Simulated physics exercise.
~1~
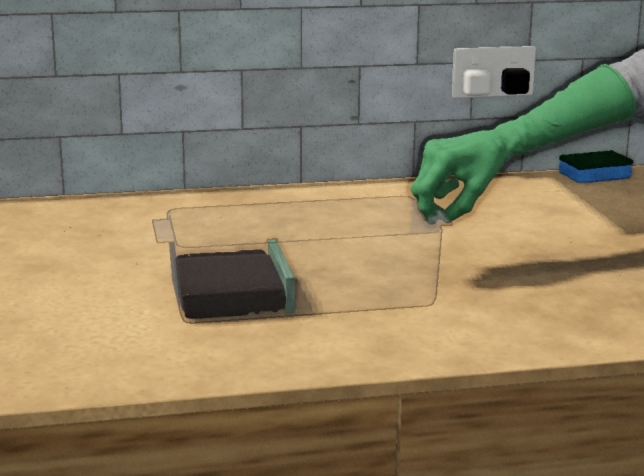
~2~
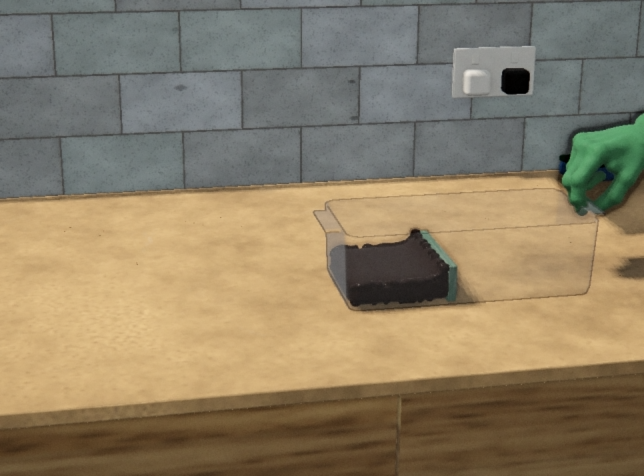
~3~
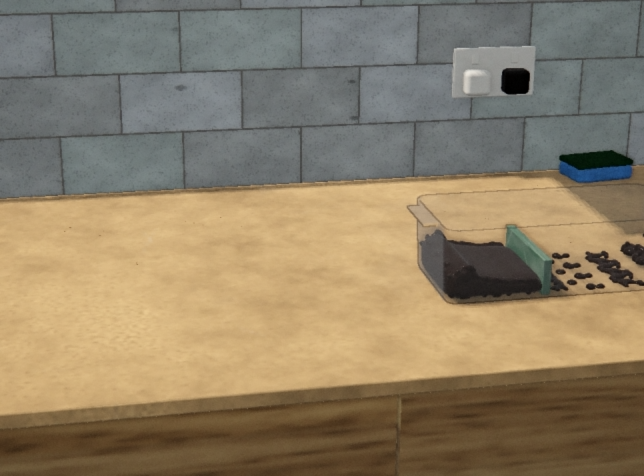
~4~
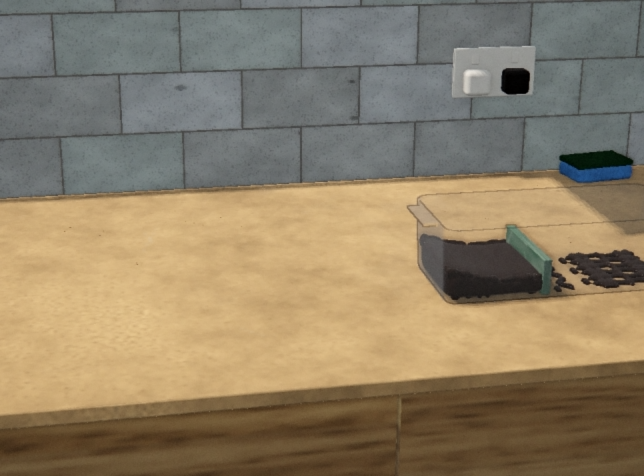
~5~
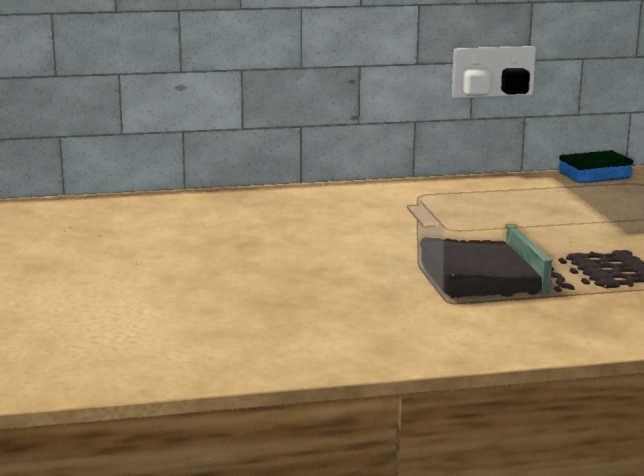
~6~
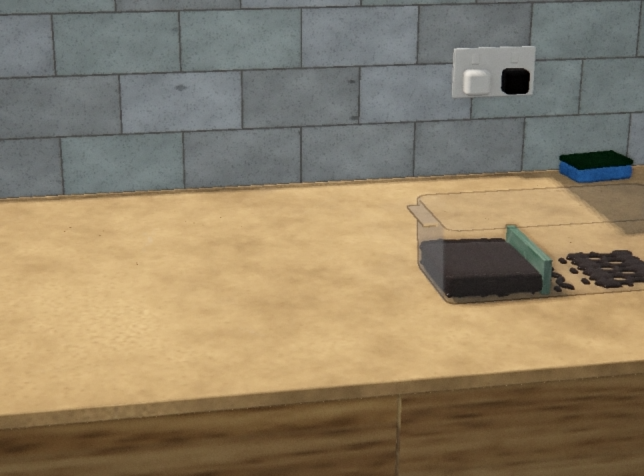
A green-gloved hand holds the right end of a clear food box on a pale wooden counter, seen from the front and slightly above, with grey-blue wall tiles, a socket plate and a blue and dark green sponge behind. A teal divider separates the dark coffee in the left part from the empty right part. The hand pulls the box to the right, and the coffee's surface turns uneven. Dark drops then appear beyond the divider as the hand leaves view. Finally the box rests at the right edge, the coffee level, with dark spots scattered across the right part's floor.
